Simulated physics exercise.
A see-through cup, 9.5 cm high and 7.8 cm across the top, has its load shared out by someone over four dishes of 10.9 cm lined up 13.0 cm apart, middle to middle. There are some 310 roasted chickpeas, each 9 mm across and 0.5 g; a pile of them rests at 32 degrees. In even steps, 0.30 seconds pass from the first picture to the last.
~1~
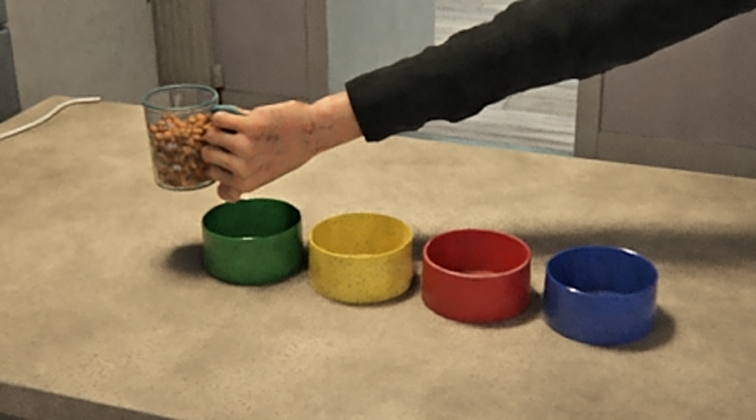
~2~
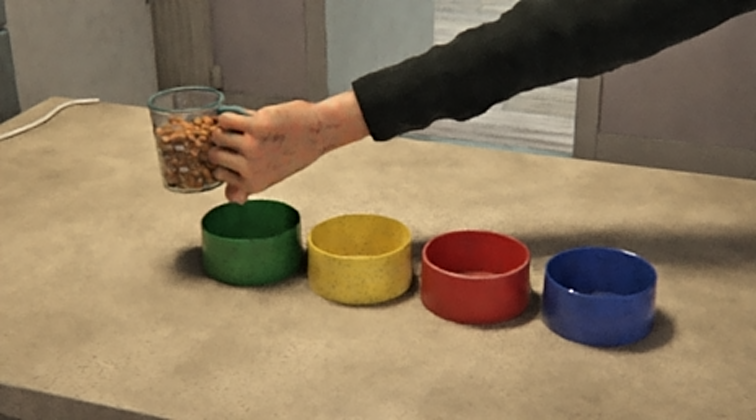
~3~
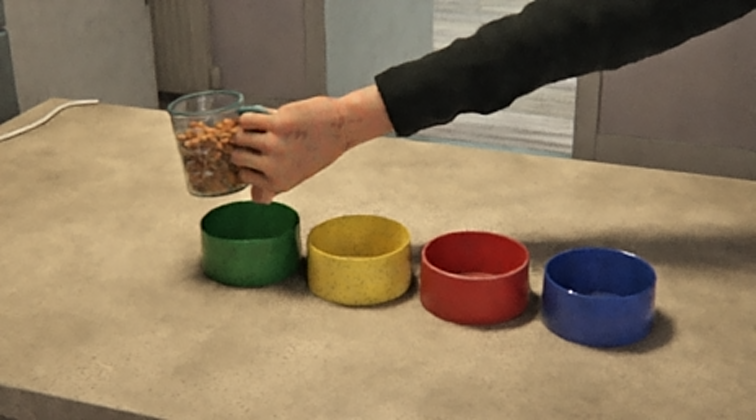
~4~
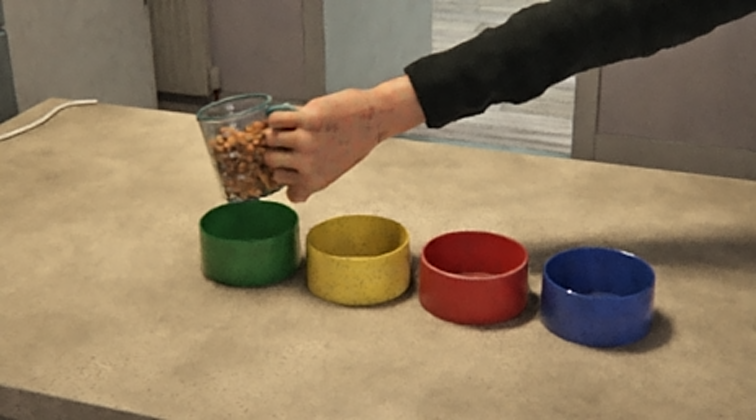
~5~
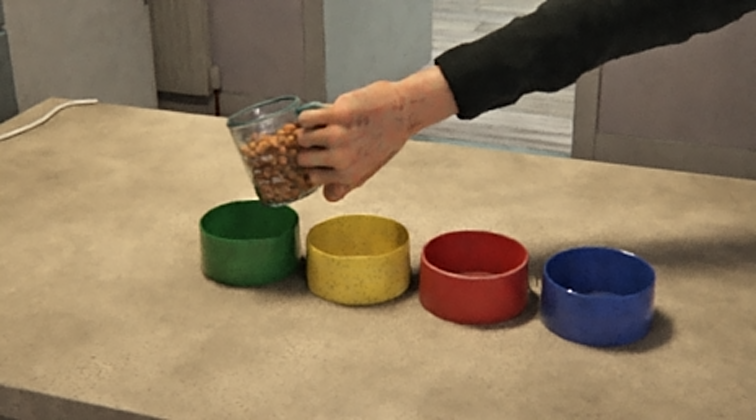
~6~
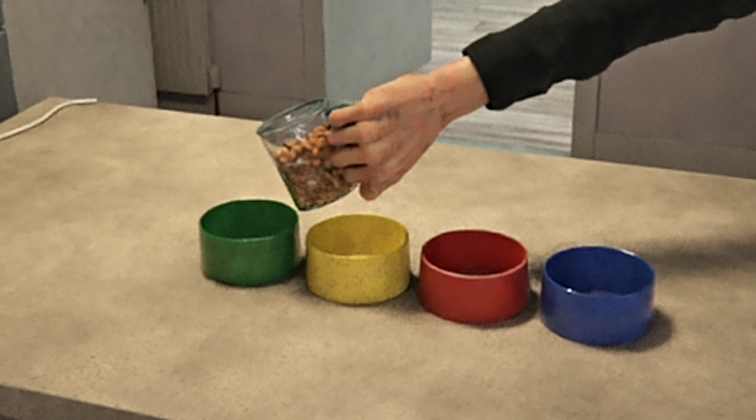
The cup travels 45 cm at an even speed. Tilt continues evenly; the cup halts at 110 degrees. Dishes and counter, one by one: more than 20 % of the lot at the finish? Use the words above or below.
Red - above; blue - below; green - below; yellow - below; counter - above.
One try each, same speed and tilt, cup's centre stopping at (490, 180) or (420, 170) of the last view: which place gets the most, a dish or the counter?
Try 1 - red; try 2 - yellow.
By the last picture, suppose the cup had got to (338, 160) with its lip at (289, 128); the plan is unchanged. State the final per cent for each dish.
The red dish keeps 50, the blue one 0, the green one 0 and the yellow one 0.
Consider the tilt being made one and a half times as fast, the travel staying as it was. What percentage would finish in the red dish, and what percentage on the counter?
In the red dish 50; on the counter 50.
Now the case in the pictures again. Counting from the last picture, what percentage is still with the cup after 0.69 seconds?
About 100 percent of the load.
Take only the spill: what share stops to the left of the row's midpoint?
It's close to 0 in a hundred.
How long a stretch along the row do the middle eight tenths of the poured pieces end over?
Length: Approx. 9 cm.
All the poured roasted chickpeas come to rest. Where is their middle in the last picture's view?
In the last view, approximately (509, 294).
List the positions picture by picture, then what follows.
The first frame shows cup at (184, 138), tilt 0 degrees, lip at (148, 94), moved 0.0 cm; middle of the pieces at (188, 146); green dish at (252, 218); yellow dish at (361, 234); red dish at (477, 252); blue dish at (602, 271).
The second frame shows cup at (190, 141), tilt 1 degrees, lip at (154, 97), moved 1.0 cm; middle of the pieces at (195, 148).
The third frame shows cup at (213, 145), tilt 6 degrees, lip at (174, 103), moved 3.8 cm; middle of the pieces at (218, 152).
The fourth frame shows cup at (244, 149), tilt 12 degrees, lip at (202, 111), moved 7.7 cm; middle of the pieces at (251, 156).
The fifth frame shows cup at (277, 153), tilt 18 degrees, lip at (232, 118), moved 11.6 cm; middle of the pieces at (284, 160).
The sixth frame shows cup at (310, 156), tilt 24 degrees, lip at (262, 126), moved 15.5 cm; middle of the pieces at (318, 163); green dish at (249, 219); yellow dish at (358, 235); red dish at (474, 253); blue dish at (599, 271).
Then, 0.41 s after the last picture, tilt 65 degrees; cup holds 100 %.
Then, 0.69 s after the last picture, tilt 93 degrees; cup holds 100 %.
Then, 1.07 s after the last picture, tilt 110 degrees; cup holds 55 %, red 20 %.
In the end, red 50 %, blue 0 %, green 0 %, yellow 0 %, counter 50 %.
